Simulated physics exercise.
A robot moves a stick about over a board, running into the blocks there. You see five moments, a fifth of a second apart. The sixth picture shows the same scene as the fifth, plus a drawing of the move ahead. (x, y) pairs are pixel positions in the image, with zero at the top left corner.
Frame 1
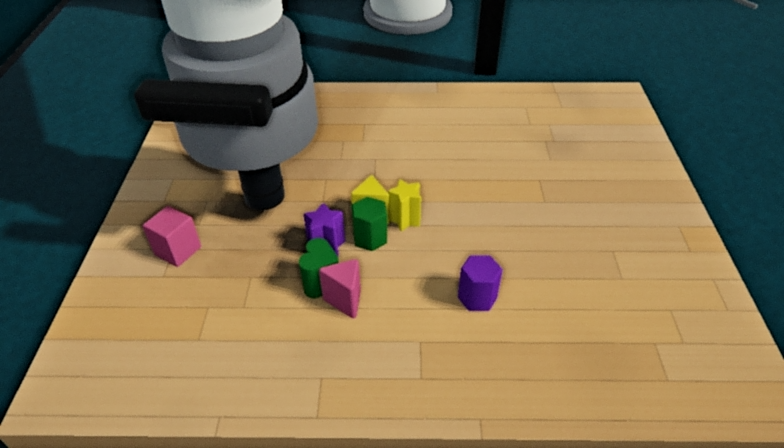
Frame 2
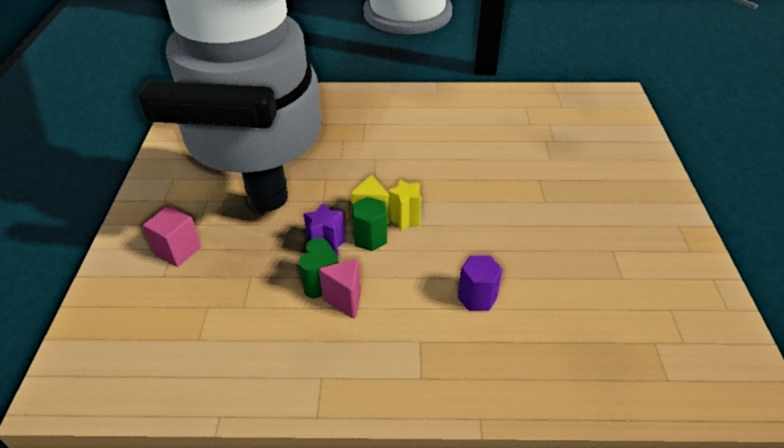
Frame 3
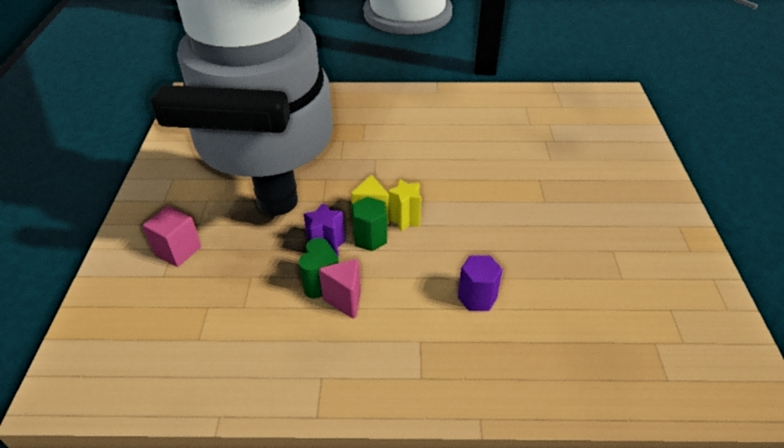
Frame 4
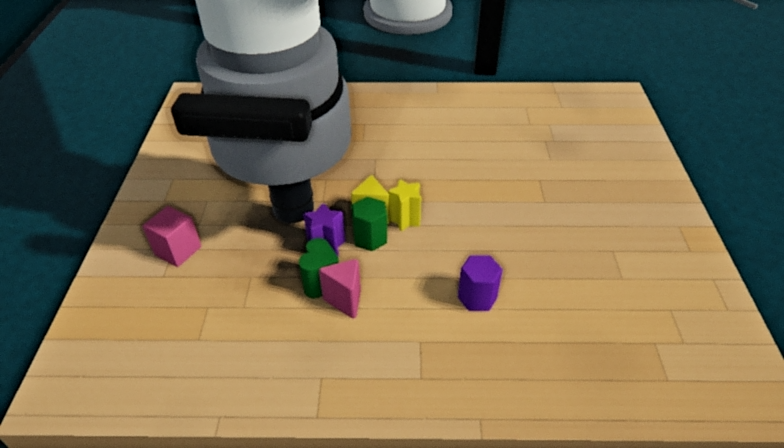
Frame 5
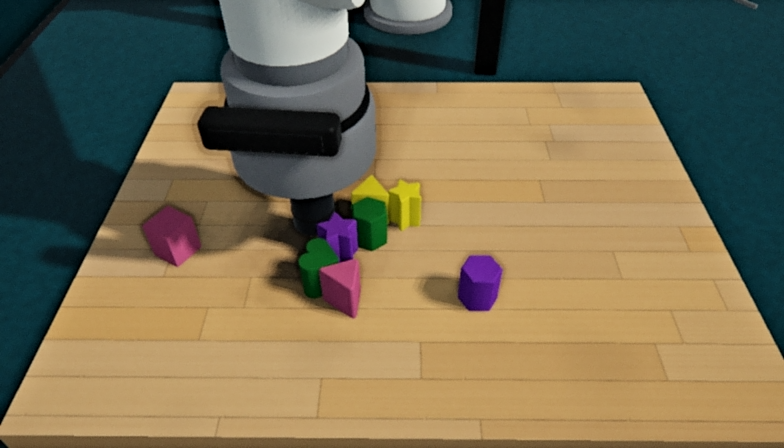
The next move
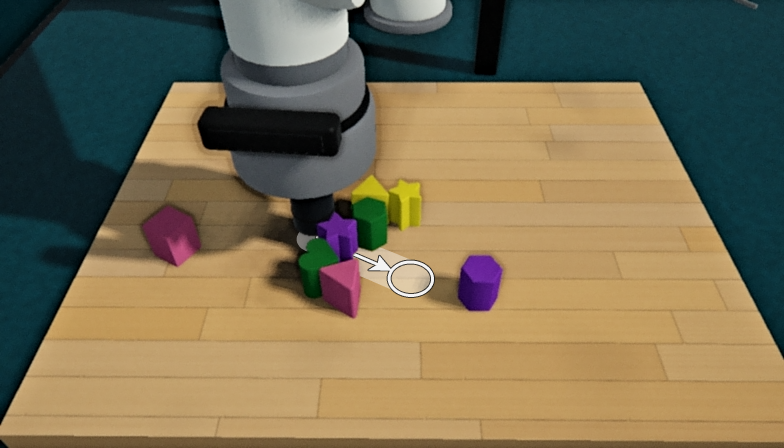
Robot arm moving a dark stick rightward across a wooden board and nudging a purple star among clustered coloured blocks.
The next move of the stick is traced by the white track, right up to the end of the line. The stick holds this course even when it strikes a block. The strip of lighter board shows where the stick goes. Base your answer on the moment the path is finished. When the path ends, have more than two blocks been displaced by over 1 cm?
I expect not.
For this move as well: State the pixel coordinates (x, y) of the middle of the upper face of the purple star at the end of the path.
The middle of its upper face should be somewhere near (434, 273).
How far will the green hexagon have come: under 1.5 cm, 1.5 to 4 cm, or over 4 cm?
It ends 1.5 to 4 cm from its spot.
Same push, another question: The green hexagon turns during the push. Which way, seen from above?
From above, counter-clockwise.
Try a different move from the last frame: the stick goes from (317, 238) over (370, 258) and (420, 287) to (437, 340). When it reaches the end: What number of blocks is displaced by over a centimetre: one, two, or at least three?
Answer: 2.
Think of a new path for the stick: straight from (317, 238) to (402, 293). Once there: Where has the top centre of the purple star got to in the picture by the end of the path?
Its top centre is at about (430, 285).
Drawn move, from (317, 238) directly to (411, 278).
What follows on the original path. Halfway along, stick at (362, 243); purple star at (386, 249); green hexagon at (392, 209), turned 50° anticlockwise.
At the end, stick at (411, 263); green heart still; purple star at (434, 273); green hexagon at (394, 209), turned 55° anticlockwise.
